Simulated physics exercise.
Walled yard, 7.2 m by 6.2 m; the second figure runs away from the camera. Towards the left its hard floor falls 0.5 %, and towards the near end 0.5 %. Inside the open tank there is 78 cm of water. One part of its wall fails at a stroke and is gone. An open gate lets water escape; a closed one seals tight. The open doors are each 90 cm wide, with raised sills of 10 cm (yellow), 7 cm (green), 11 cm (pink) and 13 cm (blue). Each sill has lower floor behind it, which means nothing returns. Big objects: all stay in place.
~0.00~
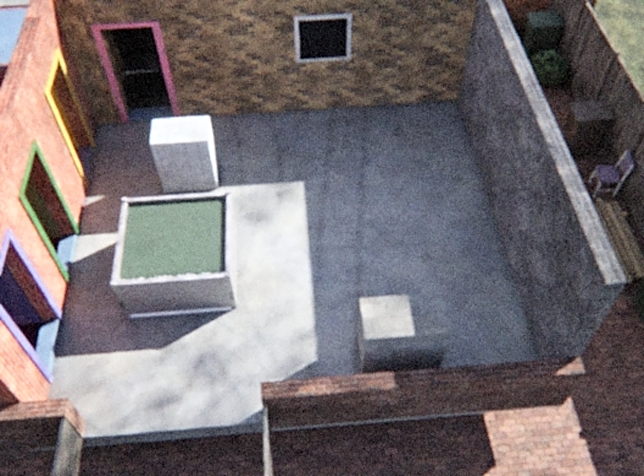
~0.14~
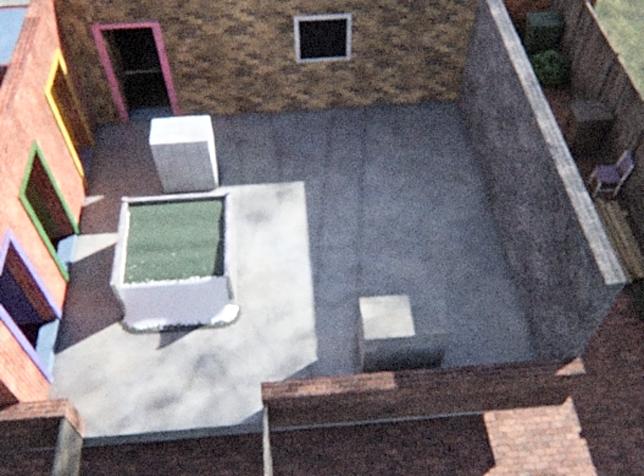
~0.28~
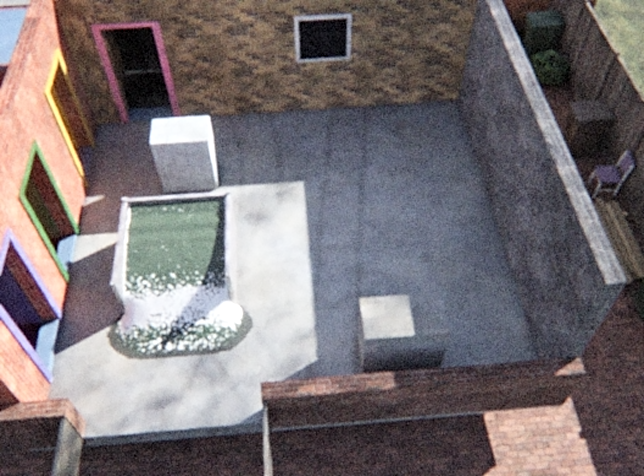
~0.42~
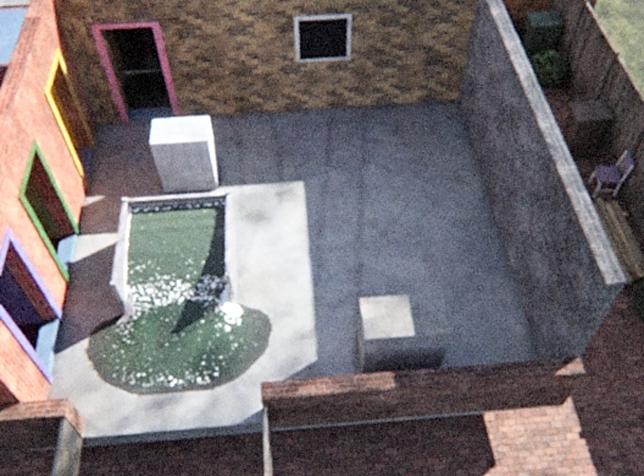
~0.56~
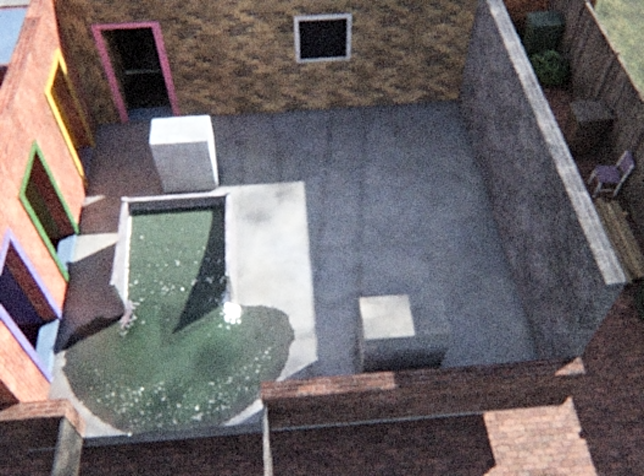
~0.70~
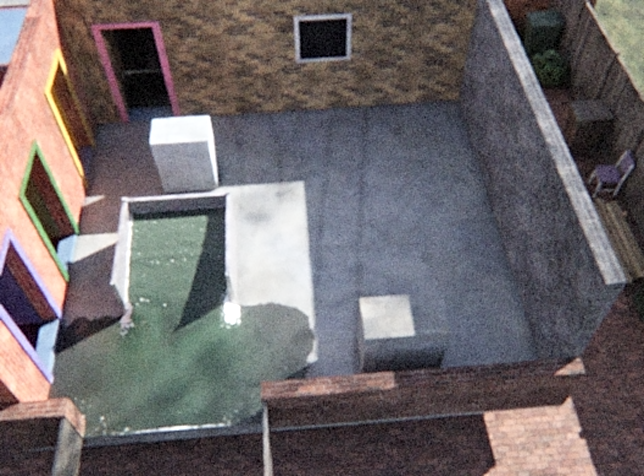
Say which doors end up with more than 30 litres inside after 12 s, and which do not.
At the yellow door the inflow will be within bounds, at the green door the inflow will be within bounds, at the pink door the inflow will be within bounds, at the blue door the inflow will be within bounds.
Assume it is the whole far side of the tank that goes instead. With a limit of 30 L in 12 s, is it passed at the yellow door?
Against the limit, yellow exceeds it.
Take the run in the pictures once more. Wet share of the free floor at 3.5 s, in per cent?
Around 30 per cent.
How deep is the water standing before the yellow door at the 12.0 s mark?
Average: ~ 2.0 cm.
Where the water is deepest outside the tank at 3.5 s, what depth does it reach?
Depth max: Approx. 12 cm.
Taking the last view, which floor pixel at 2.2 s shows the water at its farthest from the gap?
I'd mark it close to (502, 385).
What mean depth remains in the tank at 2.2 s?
Roughly 16 centimetres.
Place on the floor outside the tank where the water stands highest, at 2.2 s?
Close to pixel (43, 424).
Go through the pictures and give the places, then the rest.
The open tank at (175, 239) is whole and still, 78 cm deep, in the first picture.
Water pours out at (179, 300) and has run 0.9 m, to (125, 318); typically 10 cm deep outside, 78 cm at the open tank's back, in the second picture.
Water pours out at (179, 301) and has run 1.1 m, to (115, 336); typically 12 cm deep outside, 74 cm at the open tank's back, in the third picture.
The front is at (102, 369), 1.4 m from the gap at (179, 302); 2.8 m2 of floor is under water; 67 cm left at the back of the open tank, in the fourth picture.
Water pours out at (179, 302) and has run 2.0 m, to a hidden place; typically 8 cm deep outside, 65 cm at the open tank's back, in the fifth picture.
The front is at a hidden place, 2.3 m from the gap at (180, 302); 6.0 m2 of floor is under water; 59 cm left at the back of the open tank, in the sixth picture.
After 1.4 s water covers 15 % of the floor and is deepest (29 cm) near (70, 422); yellow door not reached, green door not reached, pink door not reached, blue door 6 cm at the sill, 0 L in.
After 2.2 s water covers 20 % of the floor and is deepest (19 cm) near (43, 424); yellow door not reached, green door not reached, pink door not reached, blue door 9 cm at the sill, 0 L in.
After 3.5 s water covers 30 % of the floor and is deepest (12 cm) near (43, 424); yellow door not reached, green door 2 cm at the sill, 0 L in, pink door not reached, blue door 6 cm at the sill, 0 L in.
After 7.0 s water covers 35 % of the floor and is deepest (5 cm) near (98, 124); yellow door 2 cm at the sill, 0 L in, green door 3 cm at the sill, 0 L in, pink door 1 cm at the sill, 0 L in, blue door 2 cm at the sill, 0 L in.
After 12.0 s water covers 25 % of the floor and is deepest (2 cm) near (43, 424); yellow door 2 cm at the sill, 0 L in, green door 2 cm at the sill, 0 L in, pink door 1 cm at the sill, 0 L in, blue door 2 cm at the sill, 0 L in.
